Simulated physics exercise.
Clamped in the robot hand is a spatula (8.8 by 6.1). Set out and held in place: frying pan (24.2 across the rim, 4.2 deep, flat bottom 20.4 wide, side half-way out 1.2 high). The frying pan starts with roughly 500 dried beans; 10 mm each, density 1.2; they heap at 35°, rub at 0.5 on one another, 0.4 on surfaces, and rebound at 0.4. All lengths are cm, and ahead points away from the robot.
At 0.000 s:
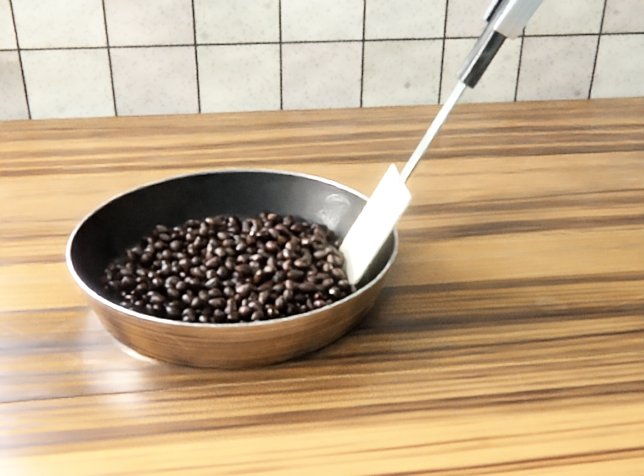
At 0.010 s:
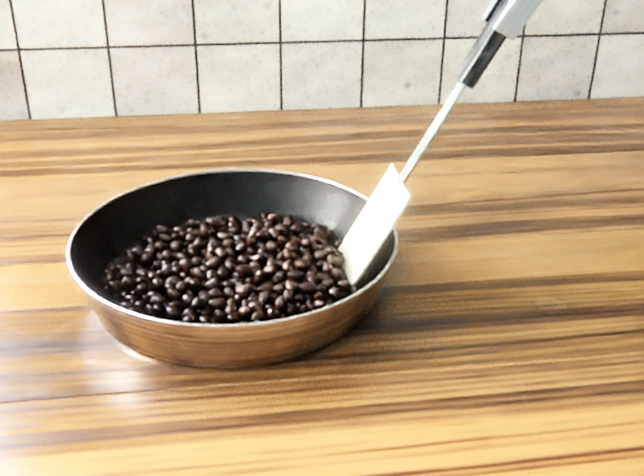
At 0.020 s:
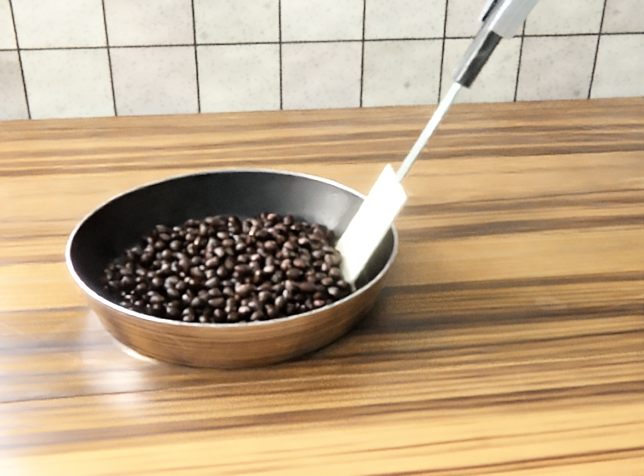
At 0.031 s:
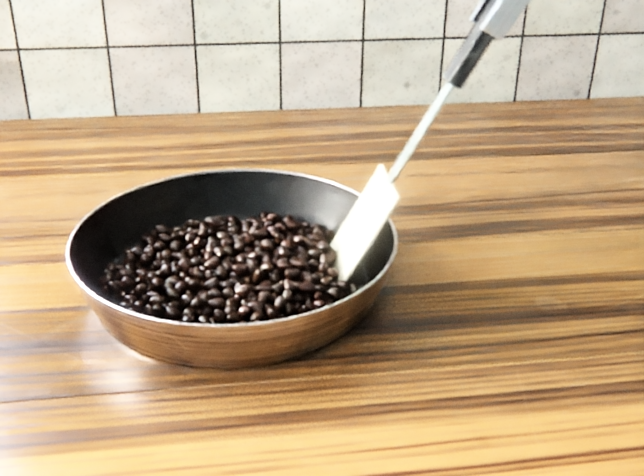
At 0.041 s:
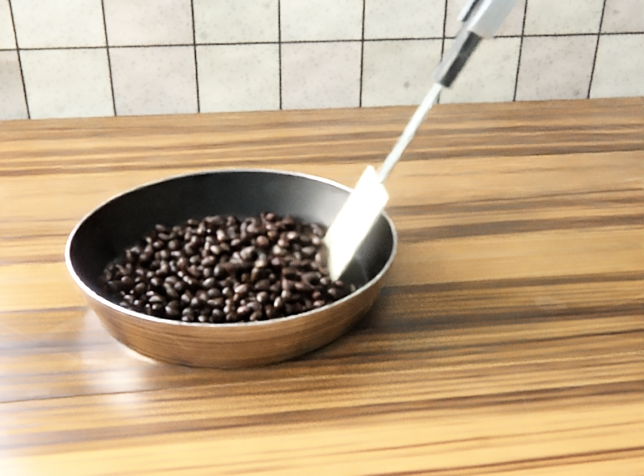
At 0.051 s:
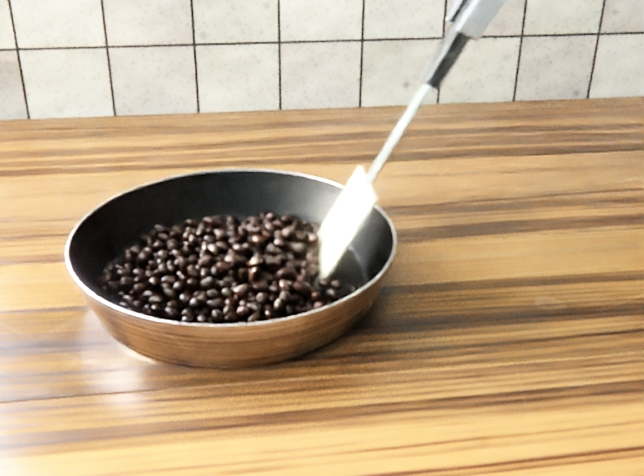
White spatula resting at the right side of a frying pan of dark beans, then sliding slowly left into the heap.
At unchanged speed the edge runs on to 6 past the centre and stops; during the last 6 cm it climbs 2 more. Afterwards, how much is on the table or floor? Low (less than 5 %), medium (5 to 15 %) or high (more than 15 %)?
On the table or floor the share is low, less than 5 %.
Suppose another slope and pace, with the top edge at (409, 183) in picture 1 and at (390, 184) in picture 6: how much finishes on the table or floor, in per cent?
About 0 per cent.
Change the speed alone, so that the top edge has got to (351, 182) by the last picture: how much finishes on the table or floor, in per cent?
Some 10 per cent.
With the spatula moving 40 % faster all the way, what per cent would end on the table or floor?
In that case some 10 per cent.
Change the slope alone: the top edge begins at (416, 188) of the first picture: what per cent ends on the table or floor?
Some 0 per cent.
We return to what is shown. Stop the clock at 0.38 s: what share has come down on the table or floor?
About 2 per cent.
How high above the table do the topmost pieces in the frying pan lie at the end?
Roughly 5.0 cm.
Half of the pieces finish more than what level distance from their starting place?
Some 3 cm.
After 0.10 s, sloping 61°, highest piece 4 above the table; 504 in the frying pan.
After 0.15 s, sloping 61°, highest piece 5 above the table; 504 in the frying pan.
After 0.38 s, sloping 61°, highest piece 5 above the table; 494 in the frying pan, 9 on the table or floor, 1 on the blade or in flight.
After 1.43 s, sloping 61°, highest piece 5 above the table; 494 in the frying pan, 10 on the table or floor.
In the end, 494 in the frying pan, 10 on the table or floor. That is 2 % on the table or floor.
